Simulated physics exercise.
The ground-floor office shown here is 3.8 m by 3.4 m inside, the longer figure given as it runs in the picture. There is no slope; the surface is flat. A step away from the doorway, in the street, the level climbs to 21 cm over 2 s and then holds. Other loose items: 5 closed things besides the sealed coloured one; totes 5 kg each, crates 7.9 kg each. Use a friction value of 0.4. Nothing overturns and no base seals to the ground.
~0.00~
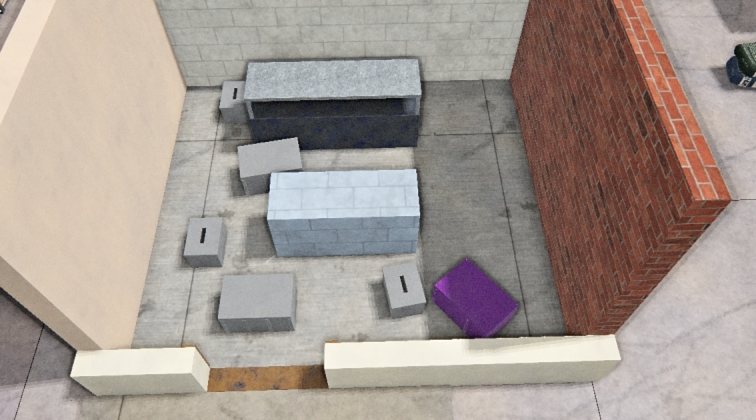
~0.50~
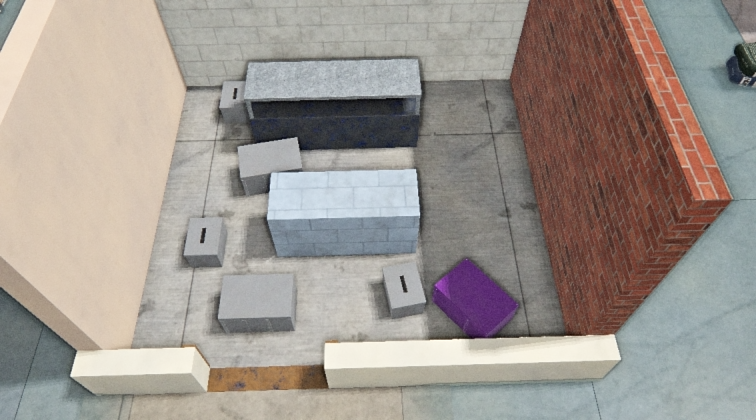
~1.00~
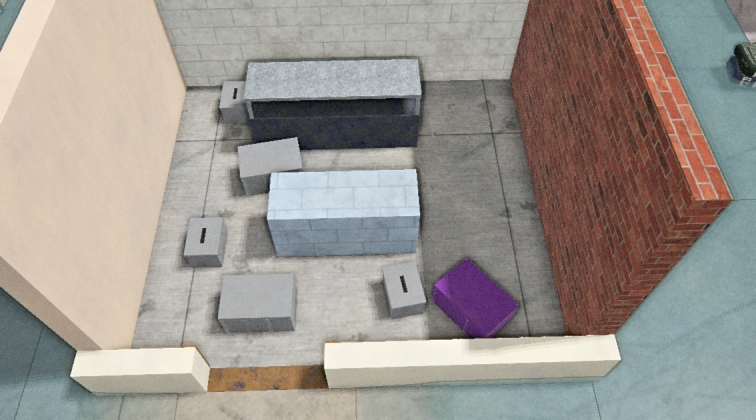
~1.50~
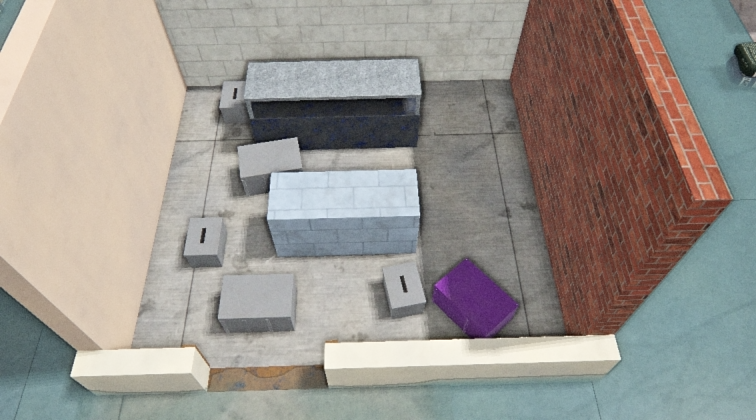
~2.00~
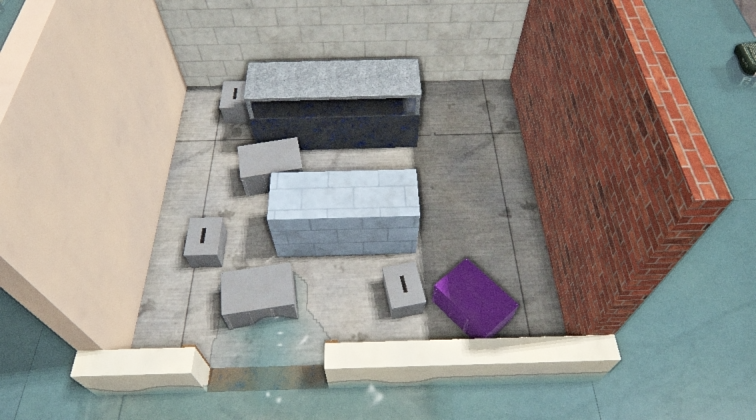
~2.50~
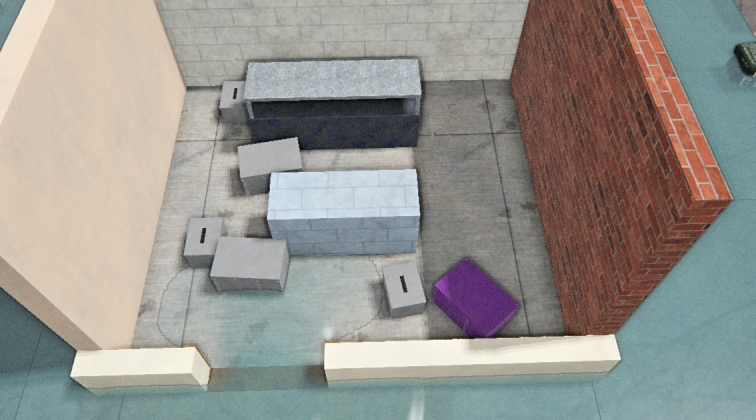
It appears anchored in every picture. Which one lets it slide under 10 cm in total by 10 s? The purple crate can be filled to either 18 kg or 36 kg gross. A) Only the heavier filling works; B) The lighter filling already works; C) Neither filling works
A, only the heavier filling works.
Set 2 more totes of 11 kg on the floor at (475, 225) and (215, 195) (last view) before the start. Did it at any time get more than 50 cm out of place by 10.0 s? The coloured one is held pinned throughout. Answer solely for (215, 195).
For that spot the answer is greater than that.
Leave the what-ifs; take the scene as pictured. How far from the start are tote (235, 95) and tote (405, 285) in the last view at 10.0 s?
Shifts: 250 cm / 20 cm.
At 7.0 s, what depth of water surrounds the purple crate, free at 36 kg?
Around 7 cm.
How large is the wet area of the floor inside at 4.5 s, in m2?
Roughly 7.5 m2 of it is wet.
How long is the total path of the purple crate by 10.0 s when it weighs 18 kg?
I'd say roughly 120 centimetres in all.
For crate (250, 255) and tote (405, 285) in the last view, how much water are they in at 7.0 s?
Some 12 cm at the first, some 8 cm at the second.
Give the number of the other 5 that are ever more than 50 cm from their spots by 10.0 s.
4.
After 3.5 s the purple crate would be 0 cm from its start with 18 kg and 0 cm from its start with 36 kg; 1 cm of water round it then.
After 4.5 s the purple crate would be 3 cm from its start with 18 kg and 0 cm from its start with 36 kg; 4 cm of water round it then.
After 7.0 s the purple crate would be 25 cm from its start with 18 kg and 0 cm from its start with 36 kg; 7 cm of water round it then.
After 10.0 s the purple crate would be 87 cm from its start with 18 kg and 0 cm from its start with 36 kg; 10 cm of water round it then.
